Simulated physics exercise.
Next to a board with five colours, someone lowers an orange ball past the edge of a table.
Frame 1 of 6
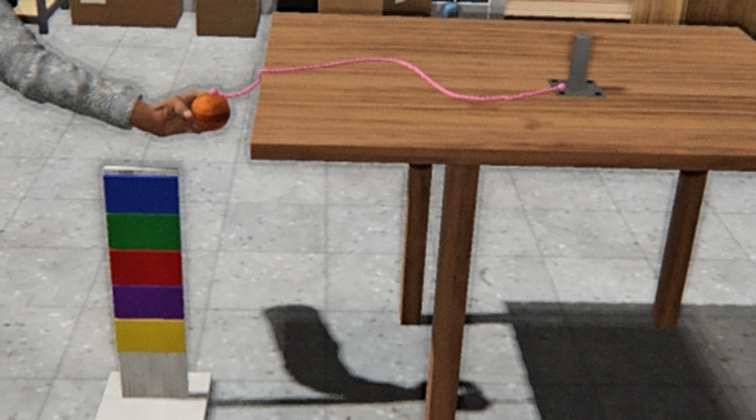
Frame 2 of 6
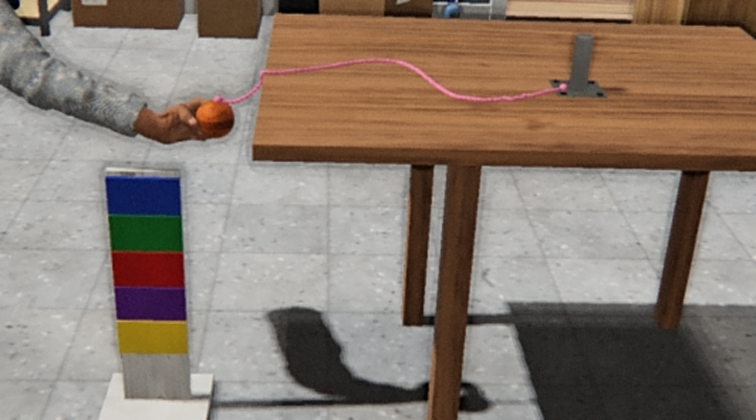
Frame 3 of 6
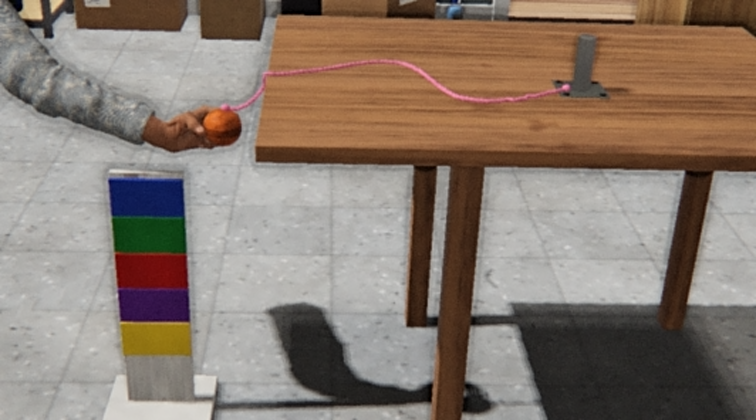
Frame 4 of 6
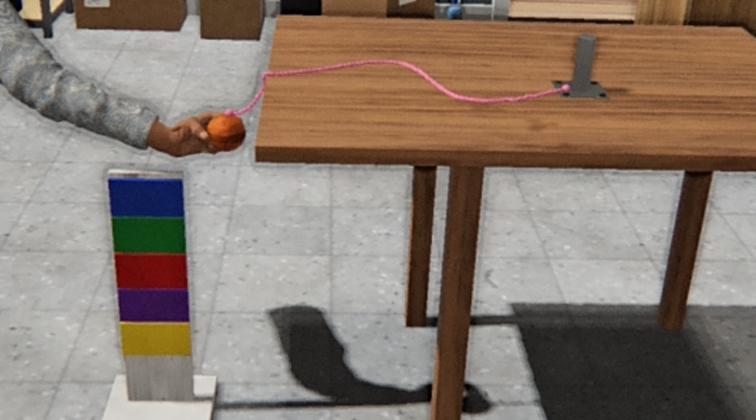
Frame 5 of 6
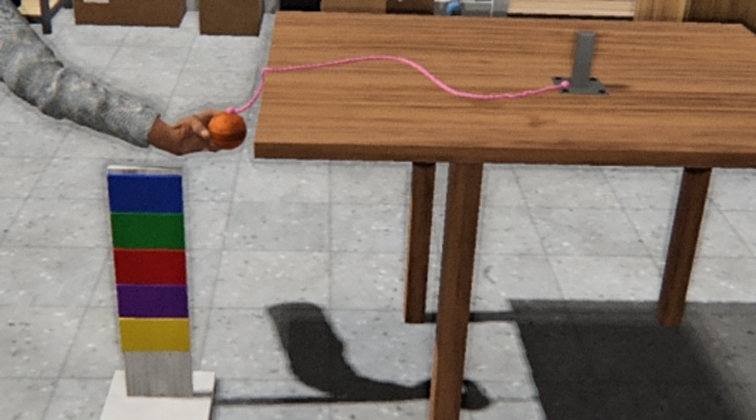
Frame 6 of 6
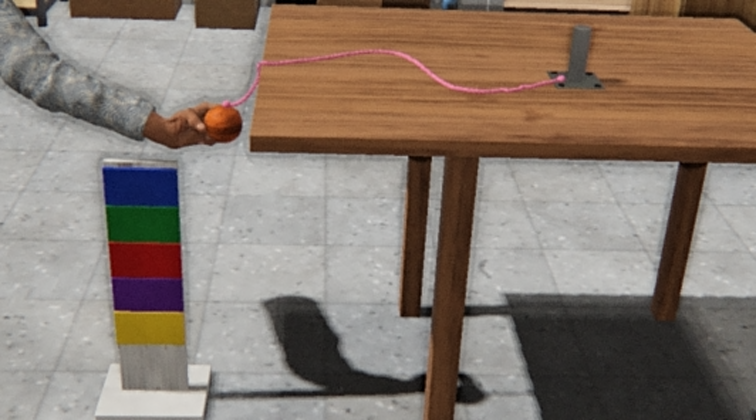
In this clip, a hand holds an orange ball beside a wooden table, above and right of a color-banded upright board, shifting it slightly right and down, while a pink shoelace runs from it across the tabletop to a metal bracket.
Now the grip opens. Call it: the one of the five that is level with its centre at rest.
My call is green.
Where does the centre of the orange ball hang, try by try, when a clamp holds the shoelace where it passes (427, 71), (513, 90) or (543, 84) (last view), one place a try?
In order: (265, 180), then (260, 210), then (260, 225).
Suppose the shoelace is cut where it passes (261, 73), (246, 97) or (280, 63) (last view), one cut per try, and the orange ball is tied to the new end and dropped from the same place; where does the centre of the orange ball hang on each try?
I'd expect it near (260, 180) on the first try, near (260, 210) on the second and near (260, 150) on the third.
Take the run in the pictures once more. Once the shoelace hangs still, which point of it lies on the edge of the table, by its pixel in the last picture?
Near pixel (344, 55).
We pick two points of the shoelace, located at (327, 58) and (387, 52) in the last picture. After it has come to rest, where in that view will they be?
End points: Roughly (259, 98); roughly (307, 73).
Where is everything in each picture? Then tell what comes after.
In the first picture, orange ball (211, 112); blue (141, 196); green (144, 233); red (146, 269); purple (148, 304); yellow (150, 337).
In the second picture, orange ball (216, 119); shoelace through (536, 95) (464, 98) (420, 73) (363, 62) (292, 71).
In the third picture, orange ball (223, 127).
In the fourth picture, orange ball (227, 132); shoelace through (539, 95) (466, 99) (422, 74) (366, 63) (294, 73).
In the fifth picture, orange ball (227, 131).
In the sixth picture, orange ball (223, 124); shoelace through (534, 86) (461, 90) (418, 64) (361, 53) (289, 62).
A little later, ball near (228, 214); level with green.
Next, ball near (277, 222); level with green.
Later still, ball near (249, 234); level with green.
When it is over, ball near (259, 235); level with green. Its middle rests at the green band.
